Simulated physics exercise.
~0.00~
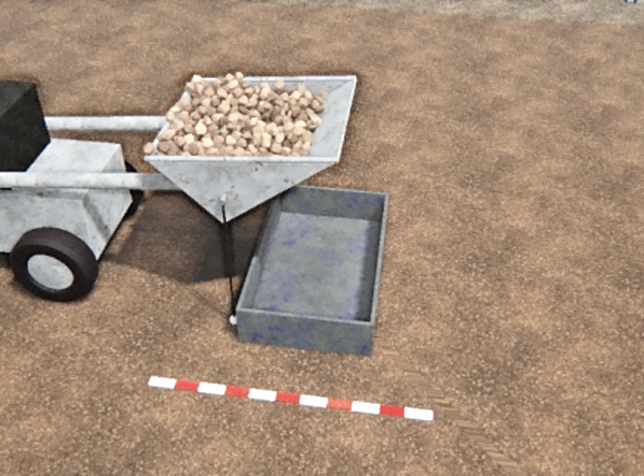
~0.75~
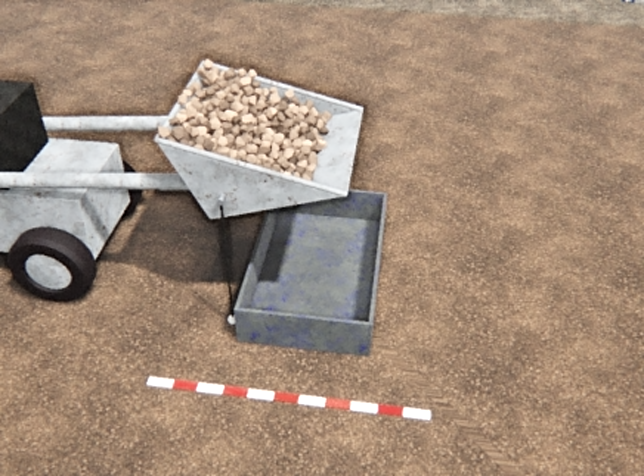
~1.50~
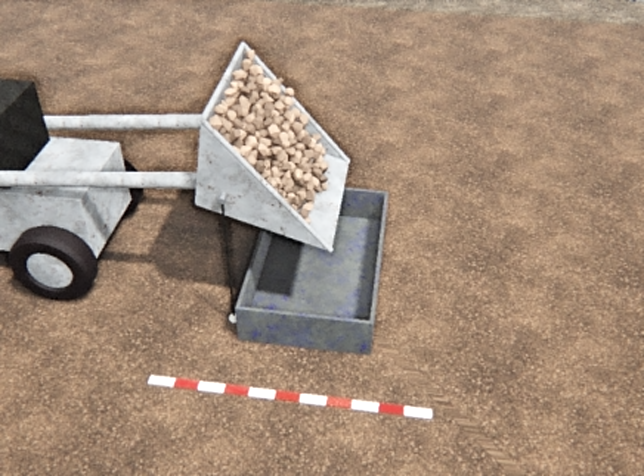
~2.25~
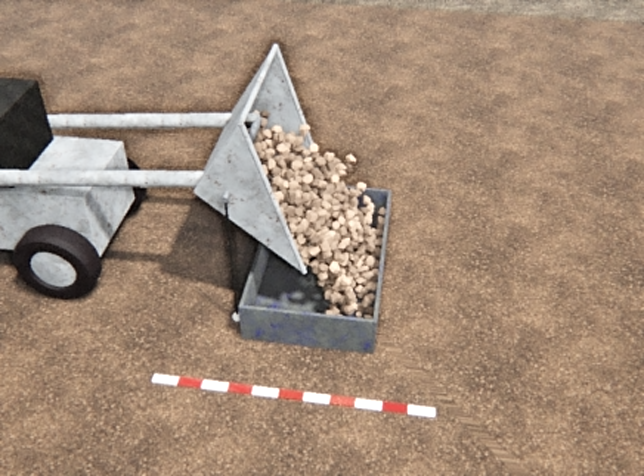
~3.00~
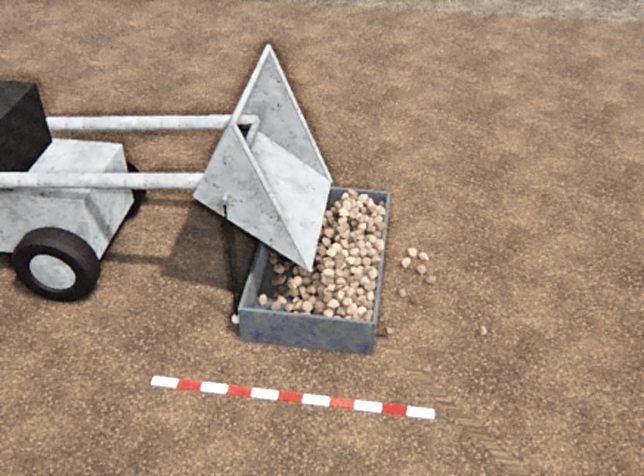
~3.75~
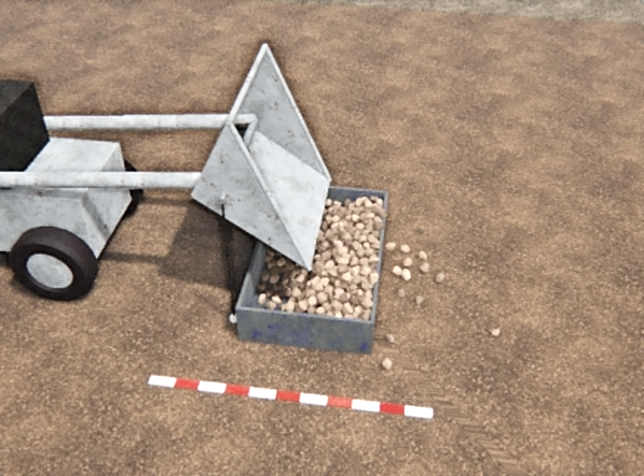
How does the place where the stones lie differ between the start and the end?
At the start the stones are heaped in the loader's raised bucket. At the end they lie lower and farther right, mostly in the grey bin, with a few on the ground beside it.
